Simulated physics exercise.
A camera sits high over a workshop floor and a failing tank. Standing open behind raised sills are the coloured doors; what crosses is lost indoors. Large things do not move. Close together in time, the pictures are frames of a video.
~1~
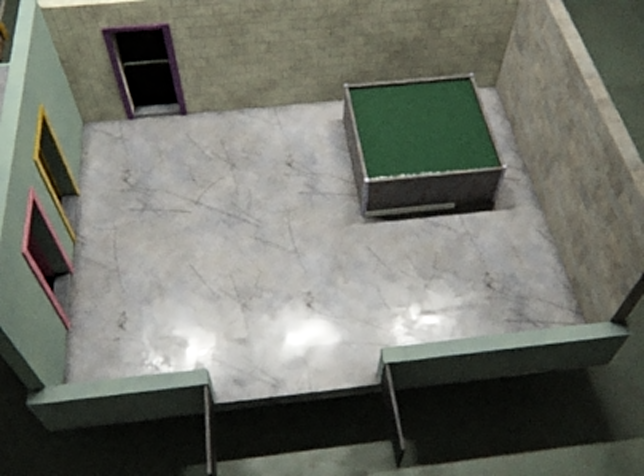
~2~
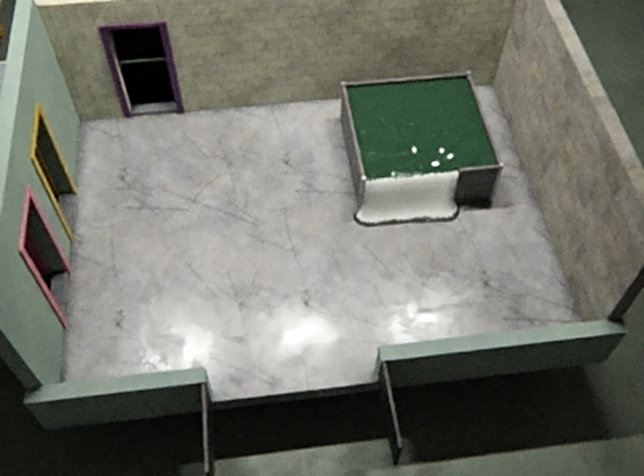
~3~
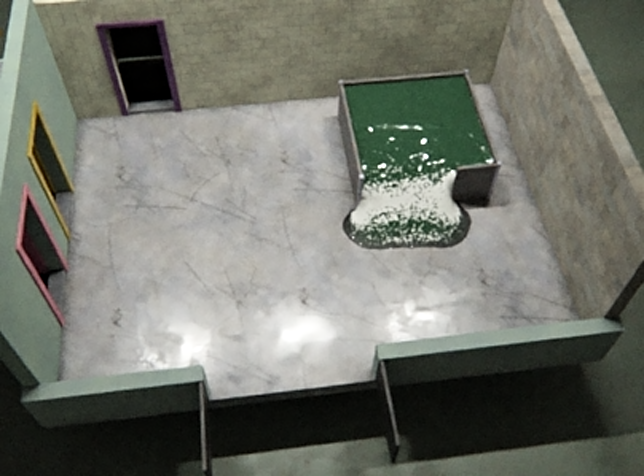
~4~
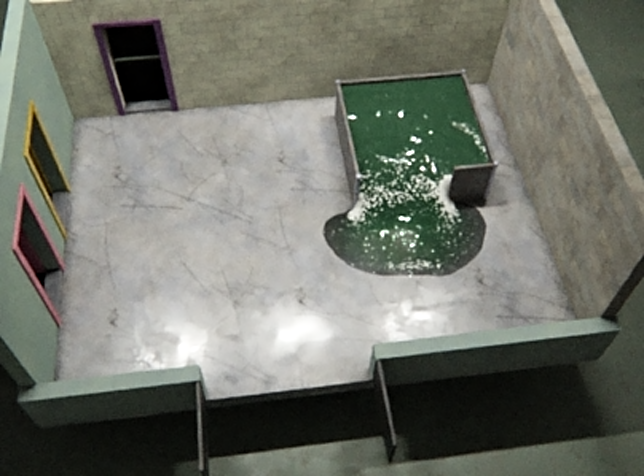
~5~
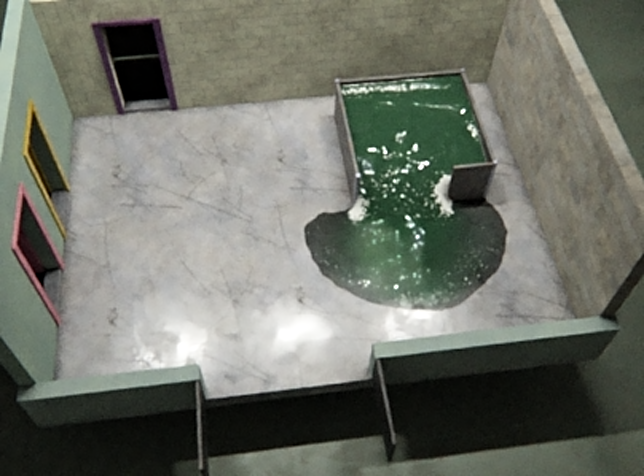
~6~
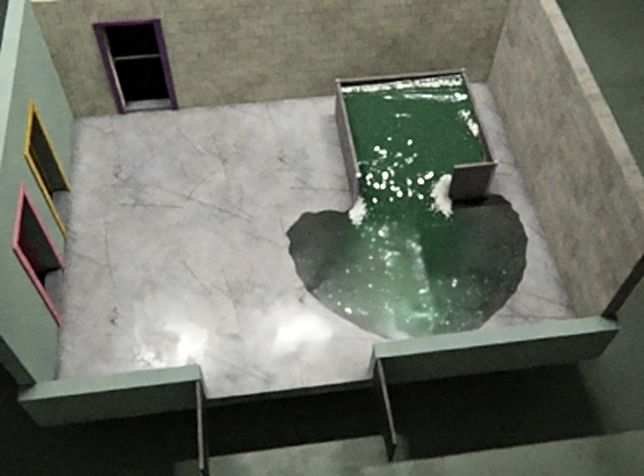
Green water bursts through the front of an open grey tank at the right rear, foaming white at the gap as it spreads across the pale marbled floor in a widening, dark-edged pool towards the near wall. Seen from high above, the walled room has pink and yellow doorways at left and a purple one behind. The surface inside churns, while the walls stay still.
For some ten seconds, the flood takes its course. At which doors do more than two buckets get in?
The purple door will respect the limit; the yellow door will respect the limit; the pink door will respect the limit.
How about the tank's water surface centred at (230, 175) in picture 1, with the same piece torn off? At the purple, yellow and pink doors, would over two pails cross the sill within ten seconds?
My reading: Purple door floods; yellow door is under; pink door goes over.
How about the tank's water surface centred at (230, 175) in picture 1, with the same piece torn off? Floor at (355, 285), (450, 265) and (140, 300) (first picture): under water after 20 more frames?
My reading is missed by the flood first, missed by the flood next and hit by the flood last.
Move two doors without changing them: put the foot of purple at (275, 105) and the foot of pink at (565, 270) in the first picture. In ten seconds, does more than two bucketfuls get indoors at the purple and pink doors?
Well, the purple door comes up short, and the pink door tops the limit as well.
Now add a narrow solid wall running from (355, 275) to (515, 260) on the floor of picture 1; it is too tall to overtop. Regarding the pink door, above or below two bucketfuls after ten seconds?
I'd say the pink one admits over the limit.
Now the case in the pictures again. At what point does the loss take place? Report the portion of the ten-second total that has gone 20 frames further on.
It would be around 50 %.
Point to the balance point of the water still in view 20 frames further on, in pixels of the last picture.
Point: (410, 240).
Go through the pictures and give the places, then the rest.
The first frame shows the open tank at (421, 128) is whole and still.
In the second frame, the front is at (357, 216), out from the gap at (409, 194).
In the third frame, water pours out at (406, 195) and has run to (355, 237).
In the fourth frame, the front is at (452, 268), out from the gap at (403, 196).
In the fifth frame, the front is at (454, 302), out from the gap at (402, 195).
In the sixth frame, water pours out at (403, 195) and has run to a hidden place.
A moment on, water covers 30 % of the floor; the purple door not reached, the yellow door not reached, the pink door not reached.
Next, water covers 35 % of the floor; the purple door not reached, the yellow door not reached, the pink door not reached.
Then, water covers 45 % of the floor; the purple door not reached, the yellow door not reached, the pink door not reached.
Later, water covers 70 % of the floor; the purple door not reached, the yellow door wet at the sill, nothing in, the pink door wet at the sill, nothing in.
In the end, water covers 90 % of the floor; the purple door under two buckets in, the yellow door wet at the sill, nothing in, the pink door wet at the sill, nothing in.
